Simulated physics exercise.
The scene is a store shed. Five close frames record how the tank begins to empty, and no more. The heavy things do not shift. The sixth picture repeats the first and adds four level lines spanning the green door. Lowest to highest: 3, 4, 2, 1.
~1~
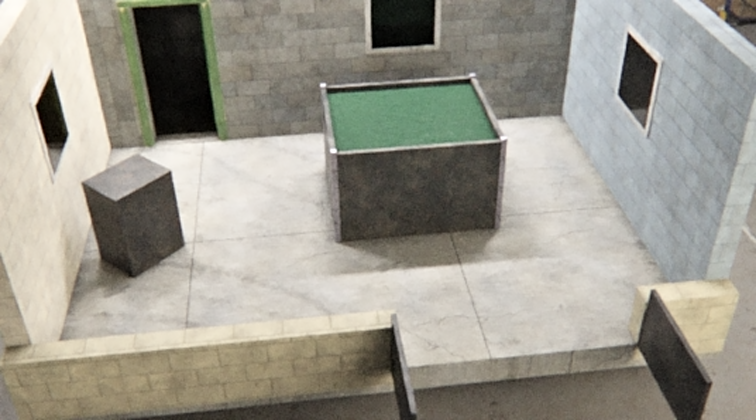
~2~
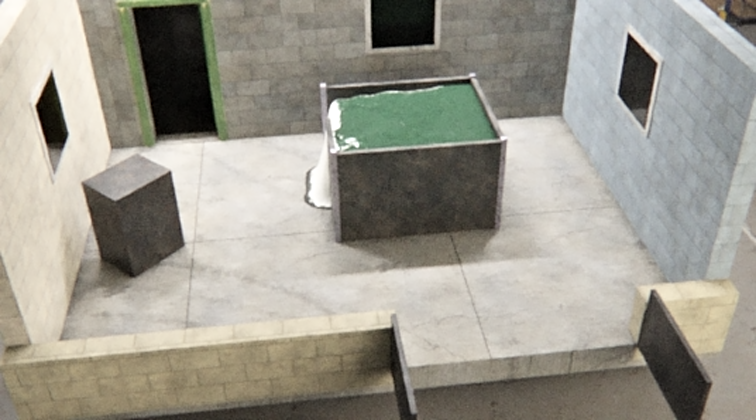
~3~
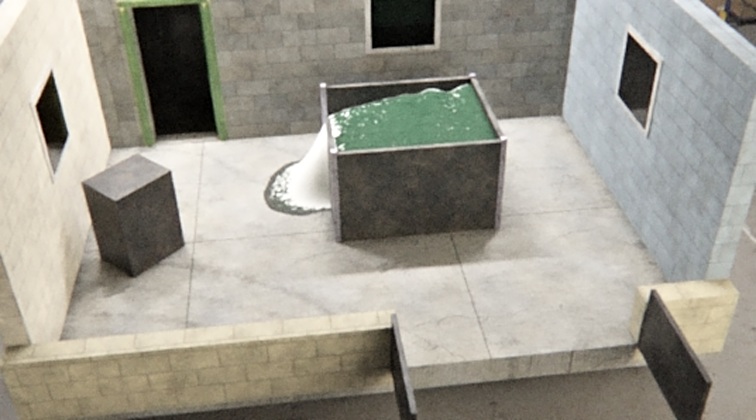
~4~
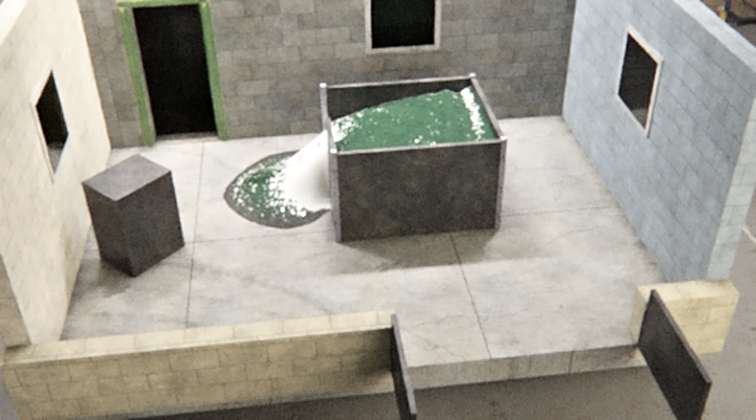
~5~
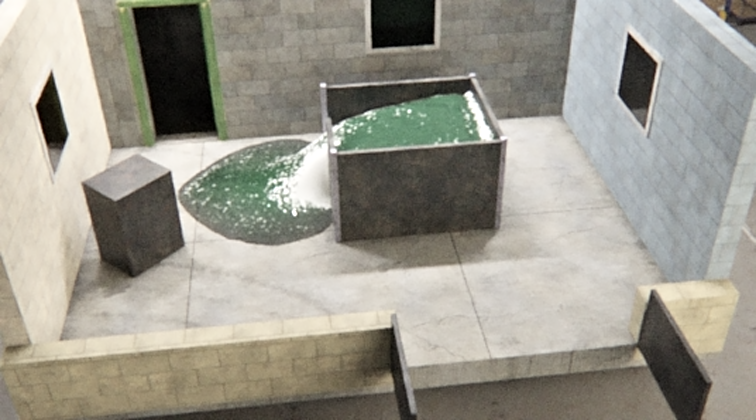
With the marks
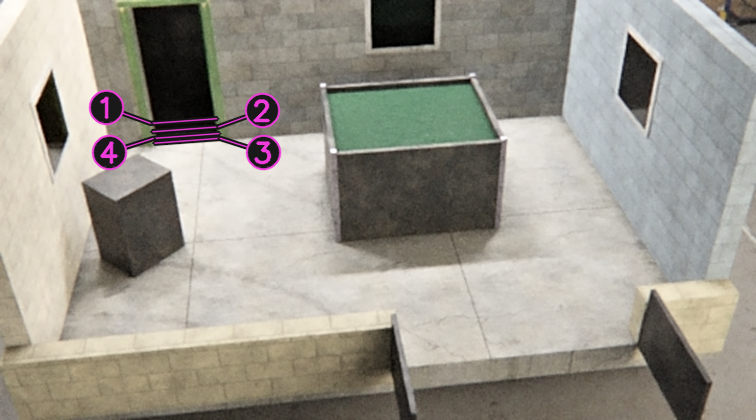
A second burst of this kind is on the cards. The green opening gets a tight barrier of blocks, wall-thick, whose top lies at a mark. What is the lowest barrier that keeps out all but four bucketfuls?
1.
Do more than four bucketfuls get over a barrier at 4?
Yes.
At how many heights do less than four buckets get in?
One of them.
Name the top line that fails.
2.
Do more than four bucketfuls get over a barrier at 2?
Yes.
On the marked copy, 1 at (184, 121); 2 at (185, 129); 3 at (187, 140); 4 at (186, 135); from the bottom up 3, 4, 2, 1.
Choosing 1, a bucket or two gets in.
Choosing 2, about 11 bucketfuls get in.
Choosing 3, dozens of bucketfuls pour in.
Choosing 4, dozens of bucketfuls pour in.
